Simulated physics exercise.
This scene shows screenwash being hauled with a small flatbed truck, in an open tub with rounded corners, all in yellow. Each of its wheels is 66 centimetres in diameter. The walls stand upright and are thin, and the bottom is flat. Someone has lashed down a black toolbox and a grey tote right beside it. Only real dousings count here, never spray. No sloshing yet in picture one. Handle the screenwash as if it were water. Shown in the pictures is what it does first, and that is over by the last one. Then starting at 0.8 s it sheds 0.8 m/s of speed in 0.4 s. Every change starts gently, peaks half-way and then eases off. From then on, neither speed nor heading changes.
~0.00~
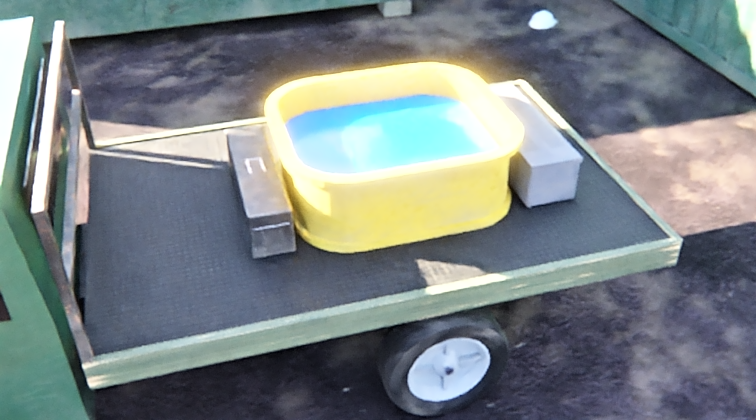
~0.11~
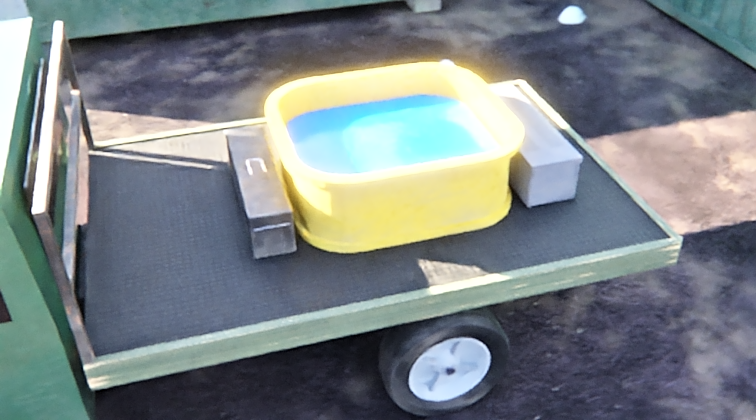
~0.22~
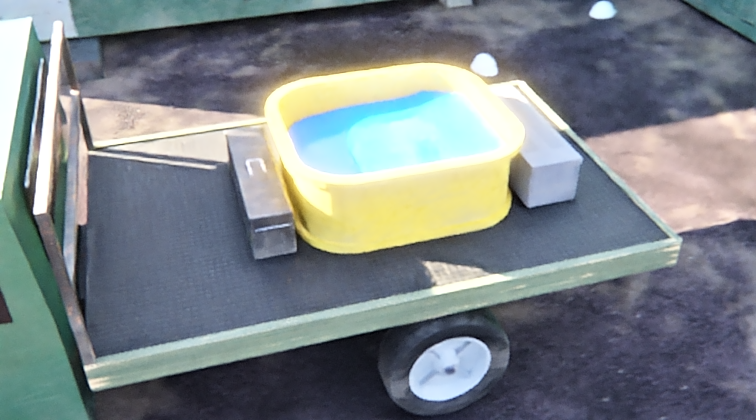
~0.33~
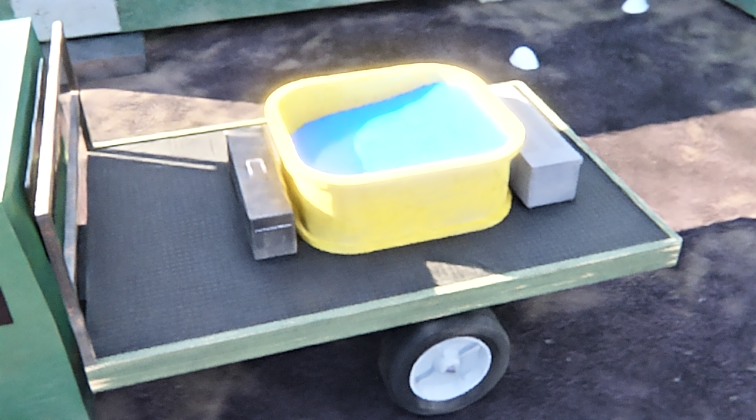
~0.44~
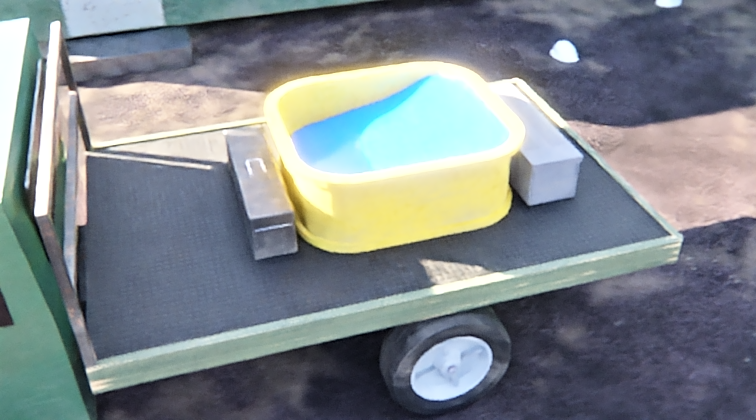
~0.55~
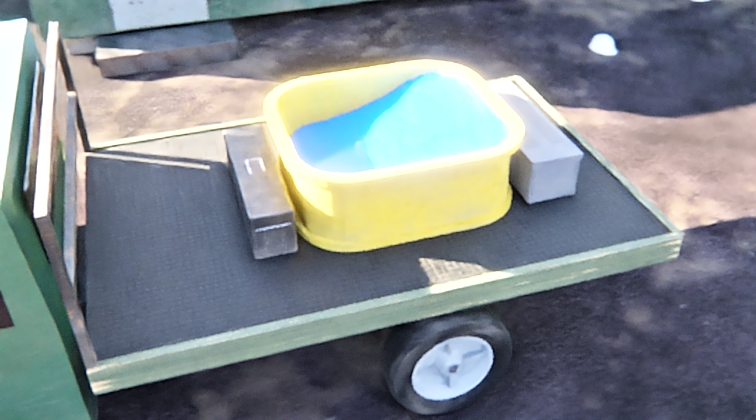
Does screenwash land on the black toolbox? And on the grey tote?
The black toolbox is hit; the grey tote is hit.
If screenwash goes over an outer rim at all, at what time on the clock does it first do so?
Around 1.5 s.
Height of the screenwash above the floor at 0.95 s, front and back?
Front reads 22 centimetres, back reads 22 centimetres.
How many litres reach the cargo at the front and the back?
11 L and 2 L.
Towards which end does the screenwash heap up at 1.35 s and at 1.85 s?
First at the forward end, then at the rear end.
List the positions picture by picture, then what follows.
The first picture shows level at the front (296, 131); level at the back (453, 107); still flat; the front is on the left, levels are read along the far wall; the black toolbox stands at the front; the grey tote stands at the back; a wheel hub at (452, 376).
The second picture shows level at the front (296, 131); level at the back (453, 107); still flat.
The third picture shows level at the front (296, 137); level at the back (453, 102); rising 5° towards the back.
The fourth picture shows level at the front (297, 144); level at the back (453, 92); rising 11° towards the back.
The fifth picture shows level at the front (296, 148); level at the back (453, 79); rising 17° towards the back.
The sixth picture shows level at the front (296, 148); level at the back (453, 76); rising 17° towards the back; a wheel hub at (456, 375).
Then, 0.95 s in, front 22 cm, middle 23 cm, back 22 cm above the floor; no loss so far.
Then, 1.35 s in, front 54 cm, middle 13 cm, back 8 cm above the floor; no loss so far.
Then, 1.85 s in, front 19 cm, middle 20 cm, back 29 cm above the floor; the loss stands at 5 per cent, over the front.
Then, 4.18 s in, the loss stands at 6 per cent, over the front; the black toolbox has caught 11 litres and the grey tote 2 litres.
